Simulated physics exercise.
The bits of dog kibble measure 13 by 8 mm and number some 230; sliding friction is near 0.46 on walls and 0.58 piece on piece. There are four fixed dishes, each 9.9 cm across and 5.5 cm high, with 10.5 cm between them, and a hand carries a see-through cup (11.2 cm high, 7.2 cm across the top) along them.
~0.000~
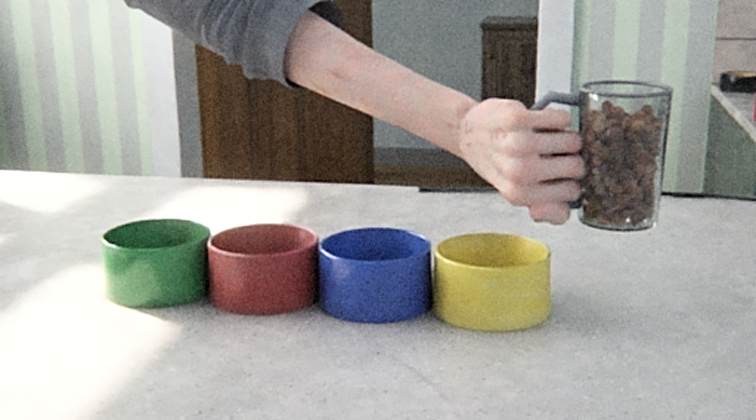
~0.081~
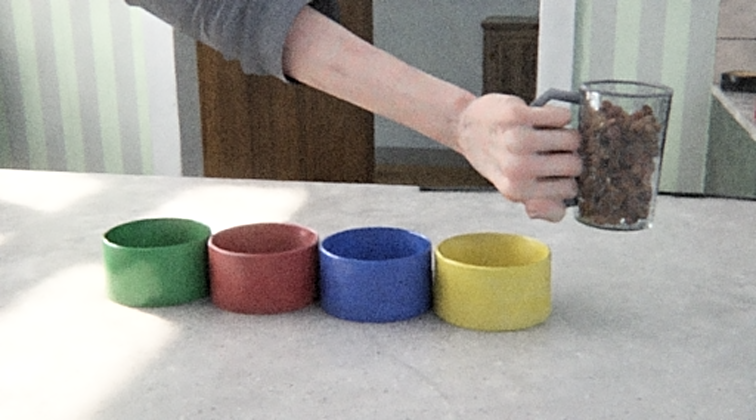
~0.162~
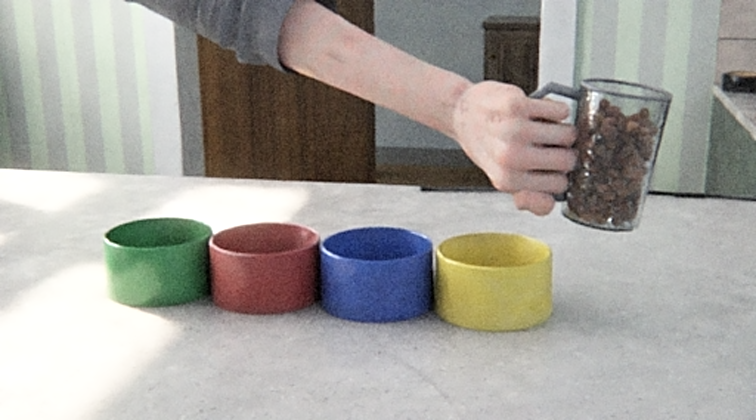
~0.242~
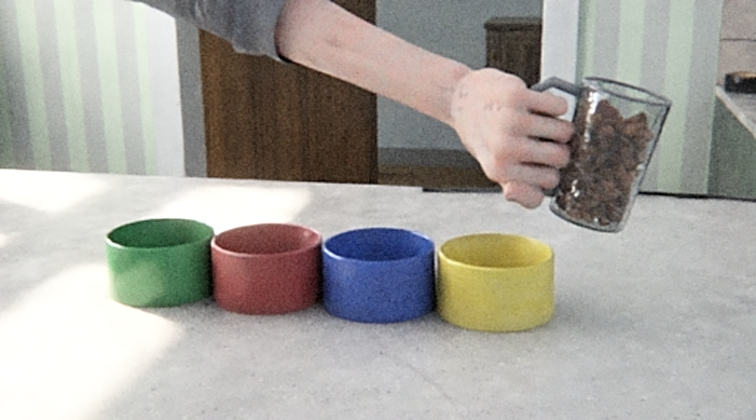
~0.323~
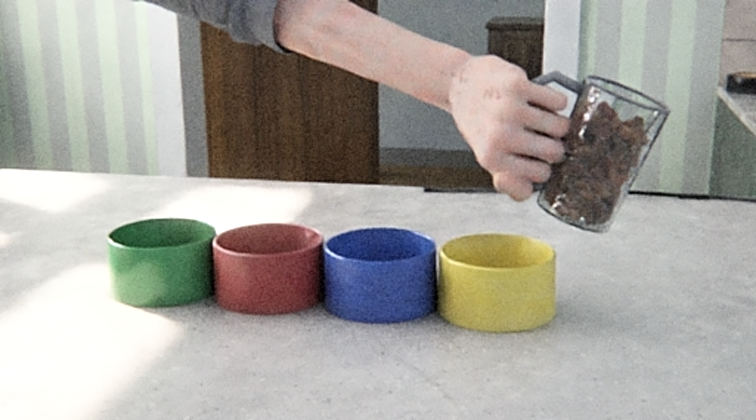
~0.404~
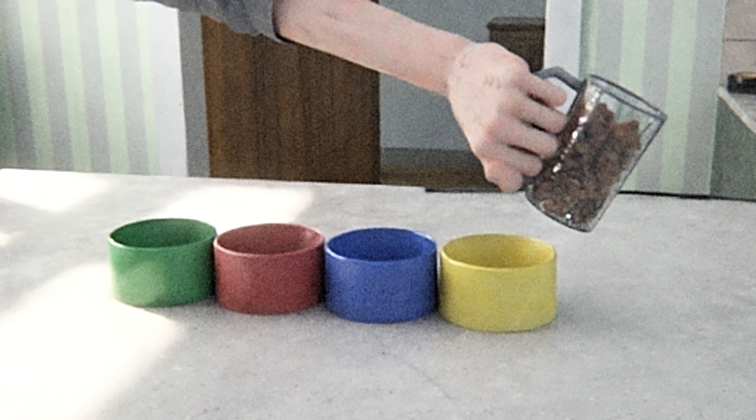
A hand tilts a see-through cup of brown pieces rightward while moving it slightly left.
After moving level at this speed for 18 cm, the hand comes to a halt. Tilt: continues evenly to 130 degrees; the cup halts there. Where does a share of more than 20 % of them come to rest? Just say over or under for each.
Outcome: Red: Probably a fifth or fewer of the pieces land there; blue: Probably a fifth or fewer of the pieces land there; green: Probably a fifth or fewer of the pieces land there; yellow: Probably more than a fifth of the pieces land there; counter: Probably a fifth or fewer of the pieces land there.
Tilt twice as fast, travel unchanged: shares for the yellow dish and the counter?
In that case you'd see yellow at 0 and the counter at 100.
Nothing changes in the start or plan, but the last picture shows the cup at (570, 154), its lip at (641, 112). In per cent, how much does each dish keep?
Kept per dish: Red = 0, blue = 0, green = 0, yellow = 100.
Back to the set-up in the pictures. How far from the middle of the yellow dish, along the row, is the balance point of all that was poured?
The load's average lands around 1 cm in the plus-x direction.
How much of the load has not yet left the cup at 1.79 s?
It comes to about 30 percent.
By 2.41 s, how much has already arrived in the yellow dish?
I'd put it at about 90 % by that time.
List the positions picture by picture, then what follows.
Cup at (621, 155), tilt 0 degrees, lip at (671, 89), moved 0.0 cm; middle of the pieces at (619, 172); yellow dish at (492, 250); blue dish at (375, 245); red dish at (264, 239); green dish at (157, 234), in the first frame.
Cup at (619, 155), tilt 2 degrees, lip at (672, 91), moved 0.2 cm; middle of the pieces at (617, 172), in the second frame.
Cup at (613, 155), tilt 8 degrees, lip at (671, 96), moved 0.9 cm; middle of the pieces at (608, 171), in the third frame.
Cup at (606, 155), tilt 14 degrees, lip at (671, 103), moved 1.6 cm; middle of the pieces at (600, 171), in the fourth frame.
Cup at (599, 155), tilt 20 degrees, lip at (669, 110), moved 2.3 cm; middle of the pieces at (592, 171), in the fifth frame.
Cup at (592, 155), tilt 27 degrees, lip at (666, 117), moved 3.0 cm; middle of the pieces at (582, 170); yellow dish at (498, 251); blue dish at (381, 245); red dish at (270, 239); green dish at (163, 233). Its pace works out near 75 degrees a second; the hand travels 9 cm a second, in the sixth frame.
After 1.24 s, tilt 91 degrees; cup holds 100 %.
After 1.79 s, tilt 130 degrees; cup holds 30 %, yellow 60 %.
Then, at 2.41 s, tilt 130 degrees; cup holds 0 %, yellow 90 %.
At rest (2.7 s), red 0 %, blue 0 %, green 0 %, yellow 90 %, counter 10 %.
